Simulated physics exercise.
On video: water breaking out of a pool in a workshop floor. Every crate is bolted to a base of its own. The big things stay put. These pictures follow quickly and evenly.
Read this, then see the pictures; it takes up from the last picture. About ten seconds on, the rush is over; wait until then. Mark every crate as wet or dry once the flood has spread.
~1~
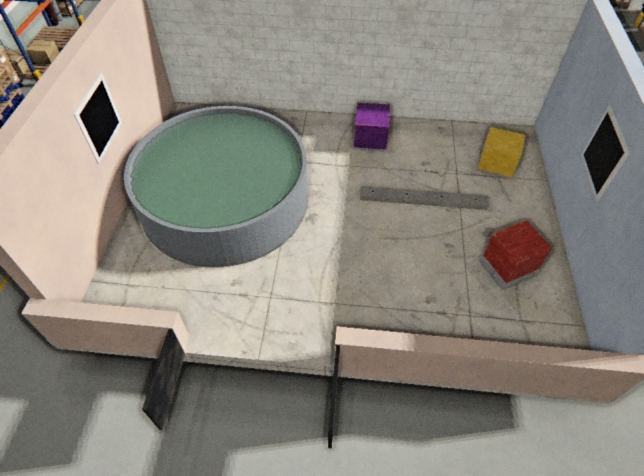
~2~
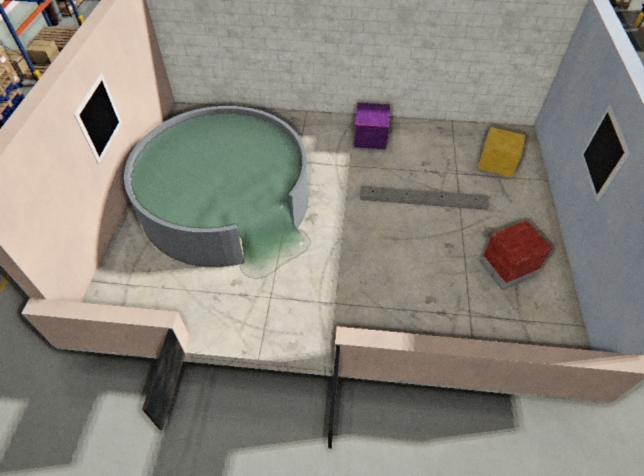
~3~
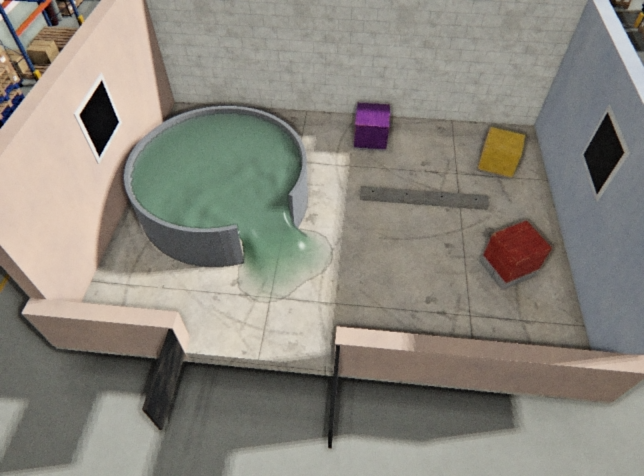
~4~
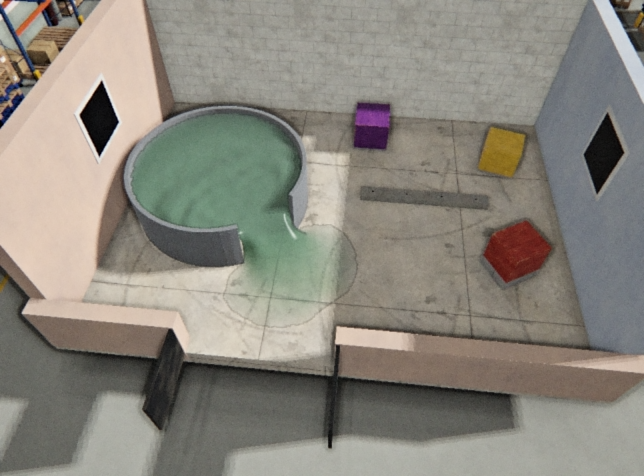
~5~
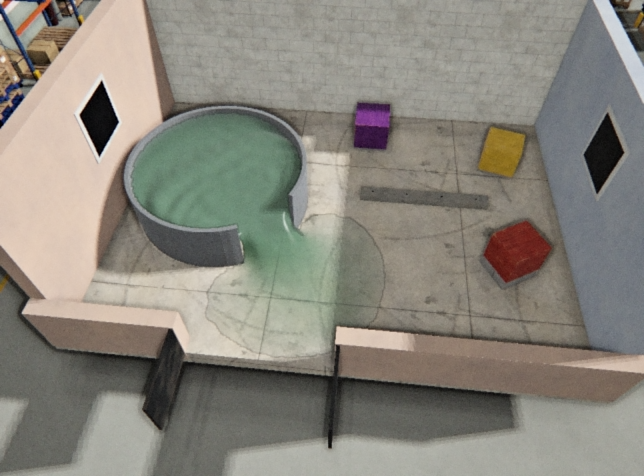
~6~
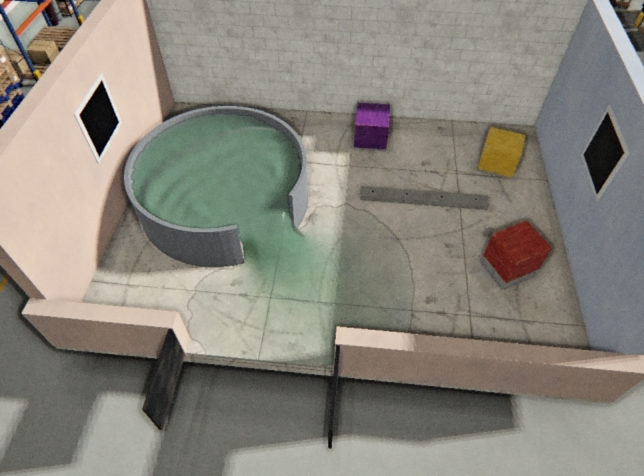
Red crate: Wet, yellow crate: Wet, purple crate: Wet.
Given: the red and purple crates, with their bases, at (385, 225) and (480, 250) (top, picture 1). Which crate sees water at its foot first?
Red-painted one.
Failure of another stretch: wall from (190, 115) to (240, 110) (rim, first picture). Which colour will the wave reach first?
The purple-painted one.
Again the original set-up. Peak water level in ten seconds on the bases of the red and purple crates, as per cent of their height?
About 150 percent and about 580 percent.
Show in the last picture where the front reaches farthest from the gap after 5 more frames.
(590, 375).
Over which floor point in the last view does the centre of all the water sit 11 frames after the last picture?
Centre of the water: Near (273, 226).
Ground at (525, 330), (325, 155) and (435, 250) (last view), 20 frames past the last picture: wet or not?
Point one sodden, point two left clear, point three sodden.
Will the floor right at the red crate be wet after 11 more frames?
One by one: Red: Reached.
A moment on, water covers 35 % of the floor; the red crate water round its plinth, the yellow crate not reached, the purple crate not reached.
Next, water covers 40 % of the floor; the red crate water round its plinth, the yellow crate not reached, the purple crate not reached.
Then, water covers 45 % of the floor; the red crate water round its plinth, the yellow crate water round its plinth, the purple crate not reached.
Later, water covers 70 % of the floor; the red crate water round its plinth, the yellow crate water round its plinth, the purple crate water round its plinth.
In the end, water covers 85 % of the floor; the red crate was topped, the yellow crate was topped, the purple crate was topped.
